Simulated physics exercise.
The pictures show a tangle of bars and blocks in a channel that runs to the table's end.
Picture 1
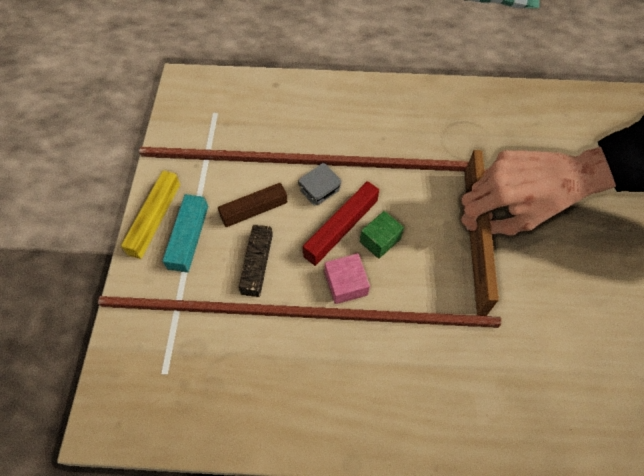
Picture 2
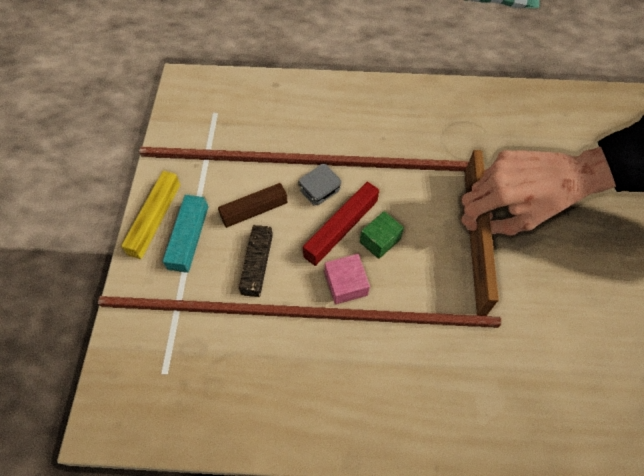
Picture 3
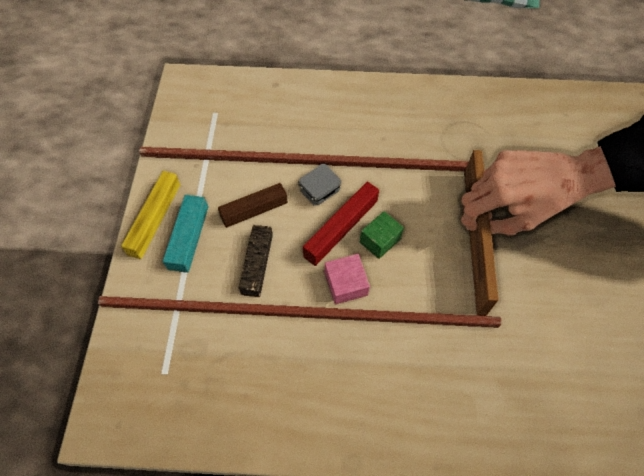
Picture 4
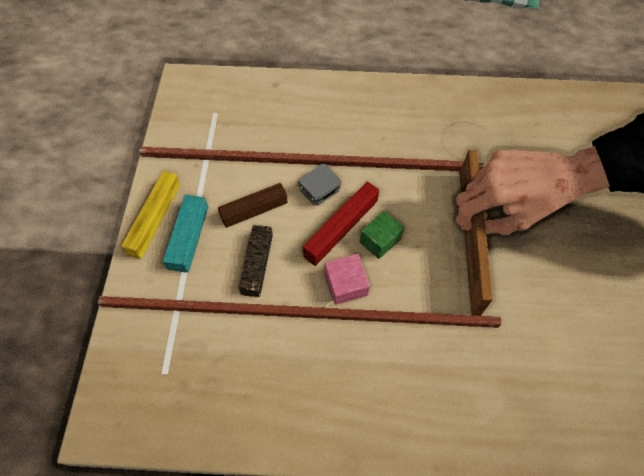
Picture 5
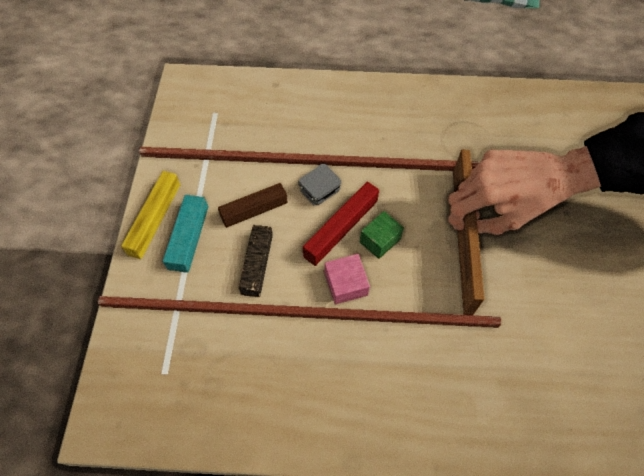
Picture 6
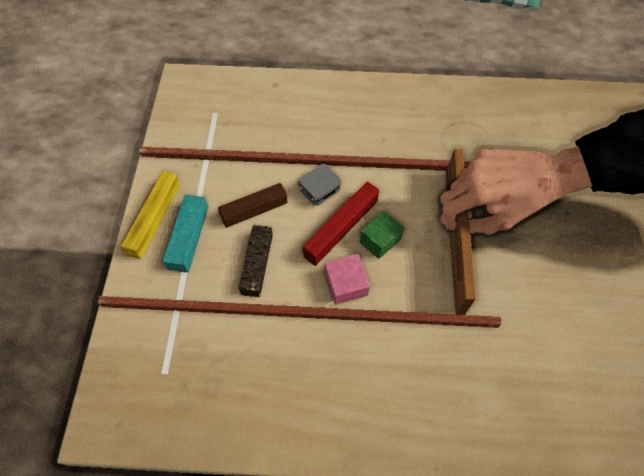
On a wooden table, a hand slides an upright board slightly left toward scattered coloured blocks.
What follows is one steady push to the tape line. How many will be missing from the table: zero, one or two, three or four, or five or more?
Here the number that fall off is one or two.
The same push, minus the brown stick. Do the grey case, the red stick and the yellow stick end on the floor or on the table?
The grey case survives, the red stick is kept, the yellow stick tumbles off.
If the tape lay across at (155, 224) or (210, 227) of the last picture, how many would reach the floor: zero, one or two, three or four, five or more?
One after another: Either three or four; just one or two.
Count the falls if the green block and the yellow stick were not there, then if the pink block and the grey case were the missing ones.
Fallen: 1, and 1 in the other try.
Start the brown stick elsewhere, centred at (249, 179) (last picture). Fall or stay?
It remains up.
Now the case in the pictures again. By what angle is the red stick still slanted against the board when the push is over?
Near 25 degrees.
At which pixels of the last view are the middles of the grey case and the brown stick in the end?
The grey case stops around (172, 170); the brown stick around (138, 206).
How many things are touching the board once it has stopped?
3 of them.
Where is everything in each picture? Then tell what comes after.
The first picture shows yellow stick (152, 214); turquoise bar (187, 233); brown stick (253, 205); board (480, 230); tape (193, 226).
The second picture shows turquoise bar (187, 233); board (480, 230).
The third picture shows brown stick (253, 205); red stick (342, 223).
The fourth picture shows yellow stick (152, 214); pink block (347, 279).
The fifth picture shows turquoise bar (187, 233); grey case (320, 186).
The sixth picture shows yellow stick (152, 214); turquoise bar (187, 233); brown stick (253, 205); board (459, 229); tape (193, 226).
Early on, none off yet; yellow stick at rest near (152, 214); turquoise bar at rest near (187, 233); brown stick at rest near (253, 205).
Finally, the number that fall off is one or two; lost, turquoise bar and yellow stick.
